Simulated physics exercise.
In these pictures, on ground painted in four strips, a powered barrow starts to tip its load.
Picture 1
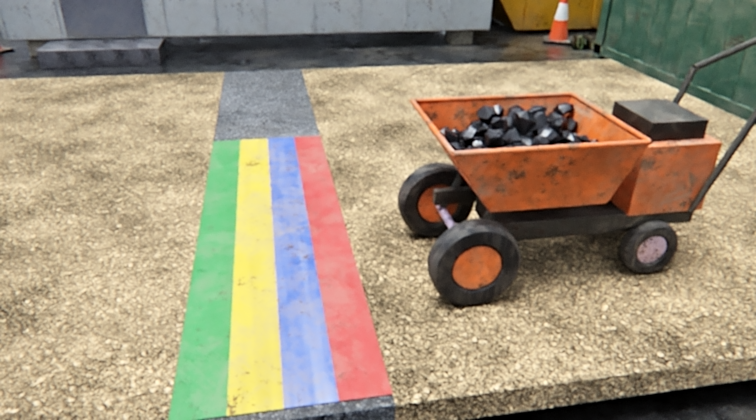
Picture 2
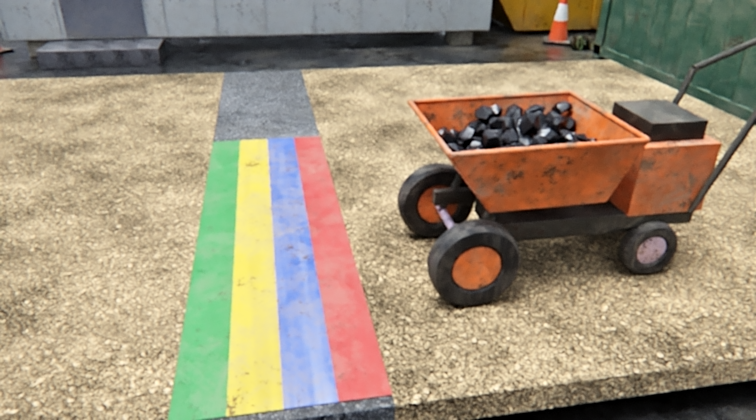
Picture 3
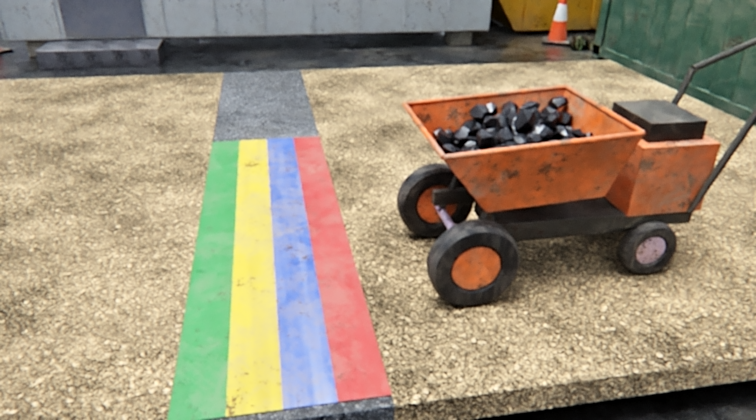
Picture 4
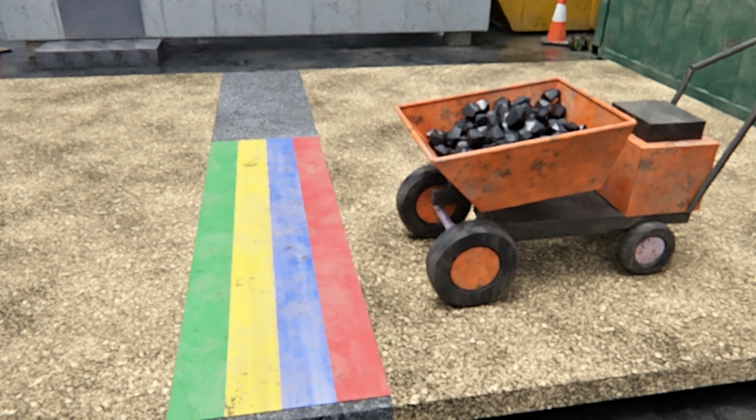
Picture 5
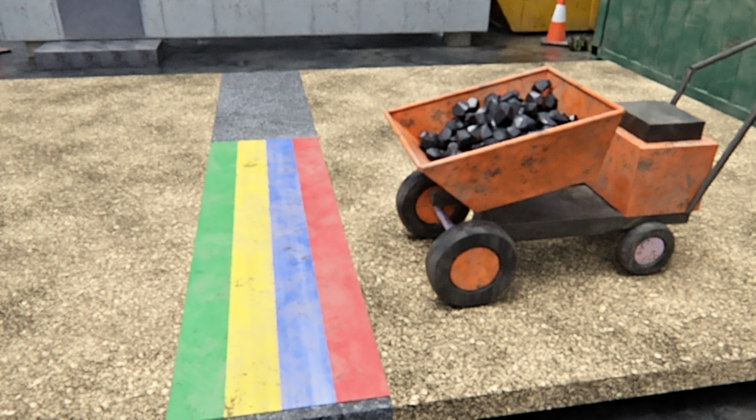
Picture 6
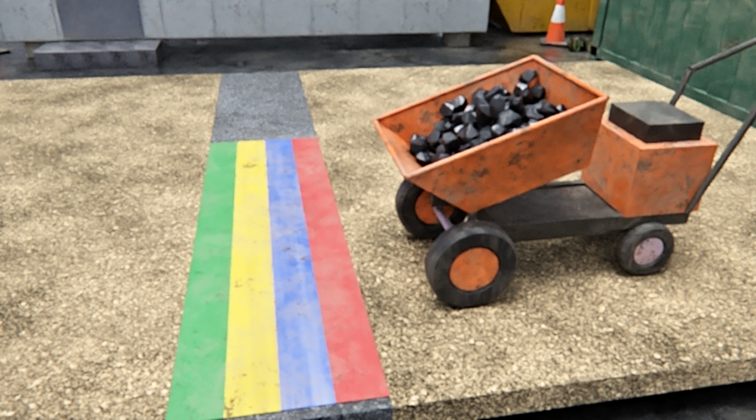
An orange powered barrow with black wheels and a skip full of black coal lumps stands on the right of a pale gravelly yard, seen from slightly above. To its left, green, yellow, blue and red strips run side by side, with a grey wall and an orange-and-white cone behind. The skip starts level, then tilts steadily leftward as its rear rises, while the wheels and camera stay still.
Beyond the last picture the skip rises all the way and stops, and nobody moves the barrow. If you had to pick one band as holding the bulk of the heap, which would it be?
I would pick blue.
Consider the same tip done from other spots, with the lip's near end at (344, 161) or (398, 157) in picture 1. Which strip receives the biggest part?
Result, place 1: The green strip; place 2: The yellow one.
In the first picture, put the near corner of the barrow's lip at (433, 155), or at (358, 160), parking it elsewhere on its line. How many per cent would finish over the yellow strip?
First try: Some 20 %; second try: 20 %.
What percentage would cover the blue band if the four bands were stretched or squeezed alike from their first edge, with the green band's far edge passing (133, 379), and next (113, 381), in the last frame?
The first comes to 30 per cent and the second to 30 per cent.
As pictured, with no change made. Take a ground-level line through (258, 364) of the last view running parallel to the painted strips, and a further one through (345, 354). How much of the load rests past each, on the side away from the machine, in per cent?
In order: Near 20 %, then 70 %.
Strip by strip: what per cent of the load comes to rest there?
About: Red strip 10, blue strip 30, yellow strip 20, green strip 5 per cent.
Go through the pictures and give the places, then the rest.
The first picture shows lip of the skip near (453, 154), level; top of the load near (525, 134), lumps of coal; red strip near (354, 346); blue strip near (305, 351); yellow strip near (255, 357); green strip near (203, 363).
The second picture shows lip of the skip near (451, 155), level; top of the load near (523, 134).
The third picture shows lip of the skip near (444, 158), tipped barely; top of the load near (542, 133).
The fourth picture shows lip of the skip near (433, 162), tipped a little; top of the load near (533, 128).
The fifth picture shows lip of the skip near (420, 169), tipped a little; top of the load near (525, 126).
The sixth picture shows lip of the skip near (406, 178), tipped clearly; top of the load near (528, 114); red strip near (352, 348); blue strip near (303, 353); yellow strip near (252, 359); green strip near (200, 365).
Shortly afterwards, skip tipped steeply; the whole lot in the skip.
Next, skip tipped right over; the bulk in the skip; only a few over the red strip; near a quarter over the blue strip; a little over the yellow strip; only a few falling.
Some moments later, skip tipped right over; near a quarter in the skip; a little over the red strip; near a third over the blue strip; near a quarter over the yellow strip; a little over the green strip; only a few off the paint.
In the end, skip tipped right over; near a quarter in the skip; a little over the red strip; near a third over the blue strip; near a quarter over the yellow strip; a little over the green strip; only a few off the paint.
